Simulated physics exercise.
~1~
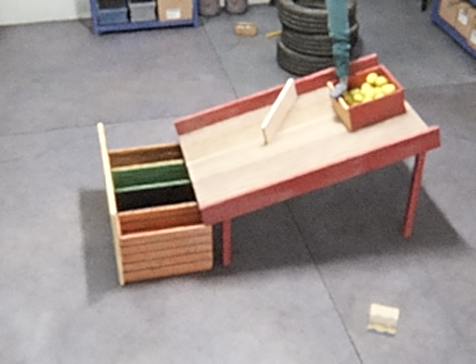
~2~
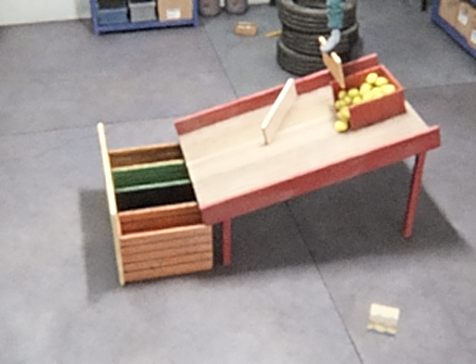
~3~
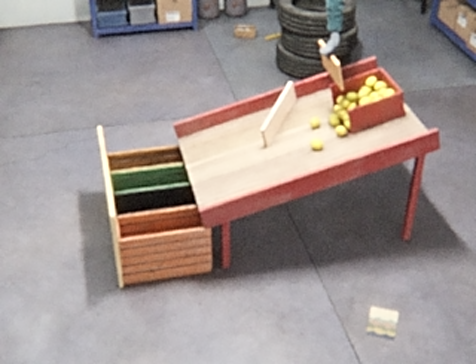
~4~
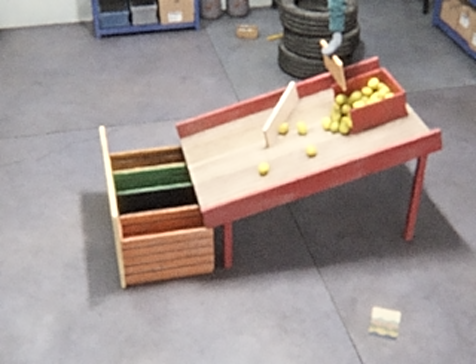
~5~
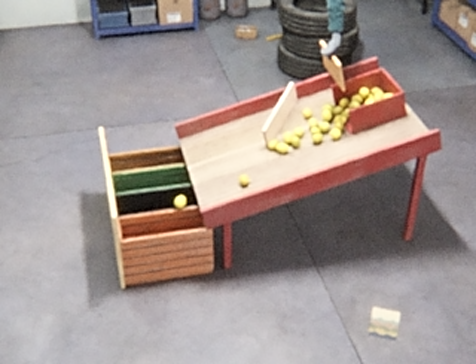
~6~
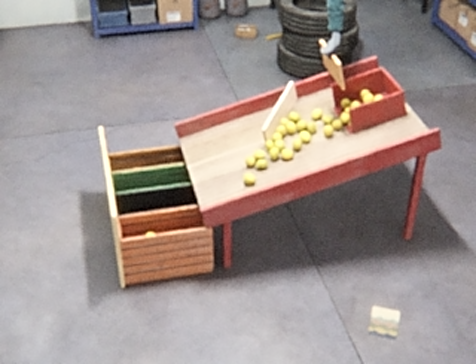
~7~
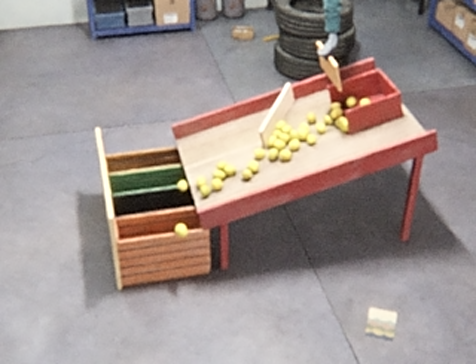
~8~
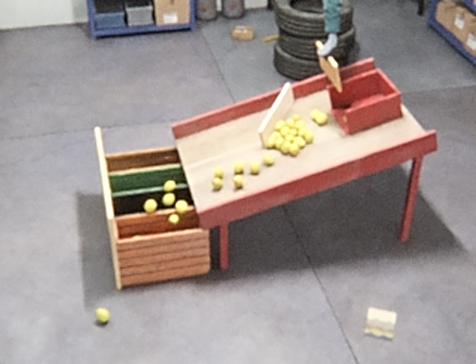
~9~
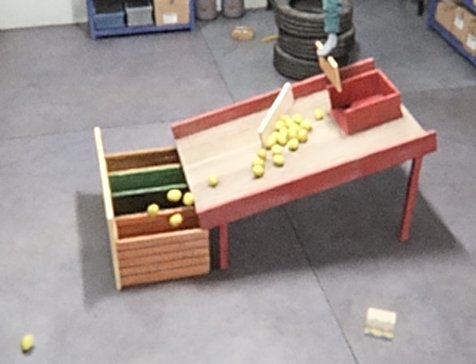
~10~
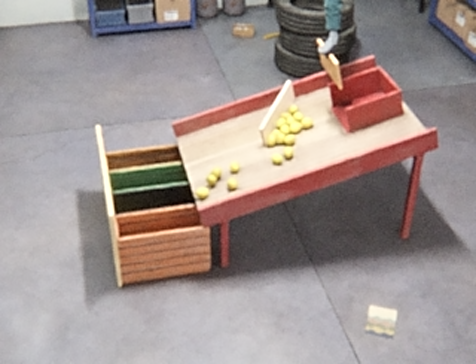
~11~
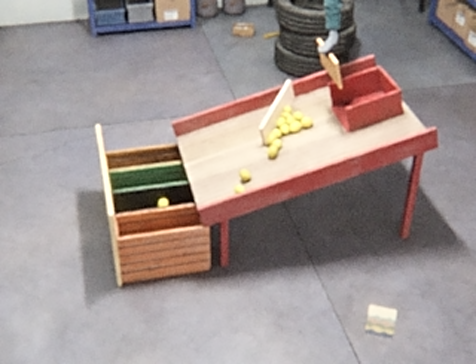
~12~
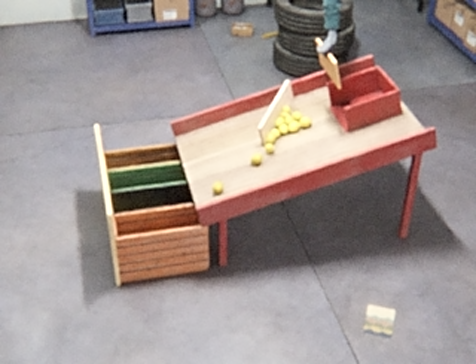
On a sloping table in a workshop, a gate was lifted from a red pen and yellow balls rolled down past an angled board, some dropping into the bins below and one escaping across the floor, while a cluster stayed against the board.
